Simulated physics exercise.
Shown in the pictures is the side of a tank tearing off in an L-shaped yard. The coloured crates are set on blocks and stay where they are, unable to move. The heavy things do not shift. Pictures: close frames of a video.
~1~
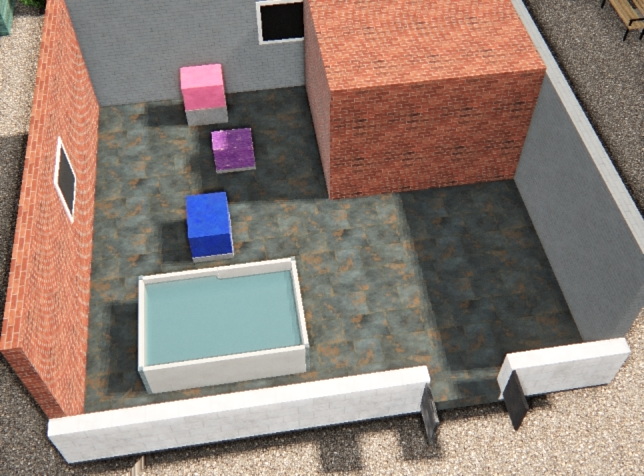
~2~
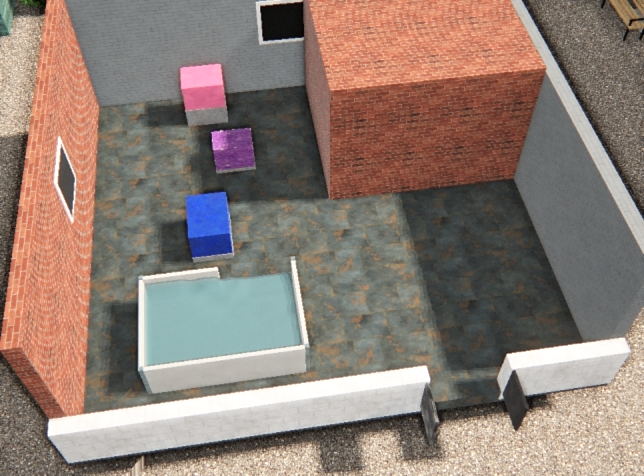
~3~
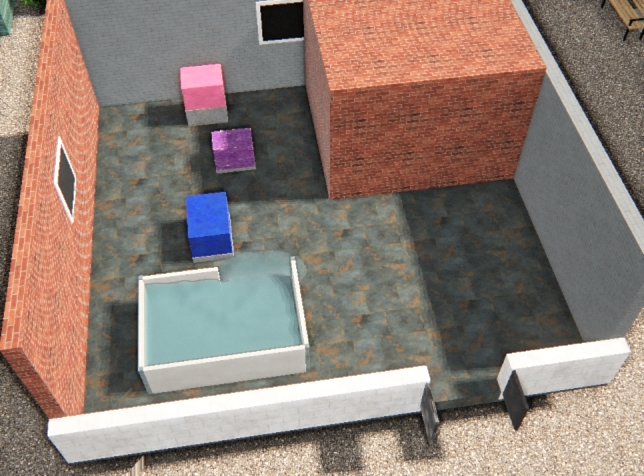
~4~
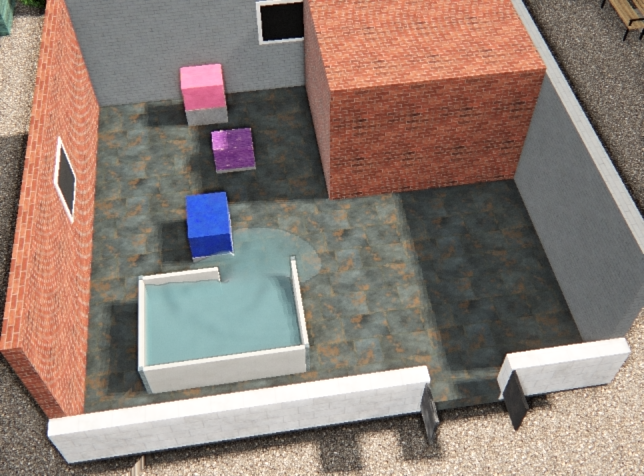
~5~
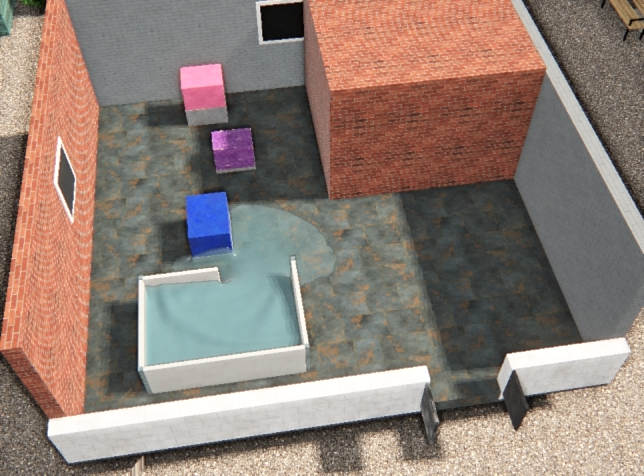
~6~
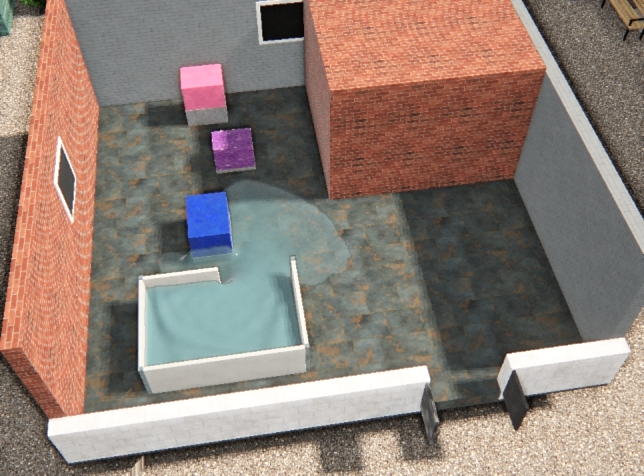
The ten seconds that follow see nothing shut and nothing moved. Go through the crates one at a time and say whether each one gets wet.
In order: I expect the pink crate to stay untouched, I expect the blue crate to be touched by the water, I expect the purple crate to be touched by the water.
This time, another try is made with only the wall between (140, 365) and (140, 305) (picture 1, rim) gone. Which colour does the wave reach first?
The blue-painted one.
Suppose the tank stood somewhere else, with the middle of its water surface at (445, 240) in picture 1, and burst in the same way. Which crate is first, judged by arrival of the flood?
One in blue.
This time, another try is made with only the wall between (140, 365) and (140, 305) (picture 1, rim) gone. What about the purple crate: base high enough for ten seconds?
In that case the purple crate is flooded.
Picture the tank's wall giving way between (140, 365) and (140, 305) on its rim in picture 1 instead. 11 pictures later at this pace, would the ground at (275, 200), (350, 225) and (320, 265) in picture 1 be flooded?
Untouched, untouched, untouched.
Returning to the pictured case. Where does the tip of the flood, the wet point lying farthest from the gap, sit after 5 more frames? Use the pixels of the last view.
The front tops out at about (277, 111).
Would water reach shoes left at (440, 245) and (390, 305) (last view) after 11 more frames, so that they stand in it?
Dry, dry.
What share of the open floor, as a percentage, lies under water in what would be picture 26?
55 %.
A moment on, water covers 25 % of the floor; the pink crate not reached, the blue crate water round its plinth, the purple crate water round its plinth.
Next, water covers 35 % of the floor; the pink crate not reached, the blue crate water round its plinth, the purple crate water round its plinth.
Then, water covers 55 % of the floor; the pink crate water round its plinth, the blue crate water round its plinth, the purple crate water round its plinth.
Later, water covers 75 % of the floor; the pink crate water round its plinth, the blue crate water round its plinth, the purple crate water round its plinth.
In the end, water covers 95 % of the floor; the pink crate stayed above the water, the blue crate was topped, the purple crate was topped.
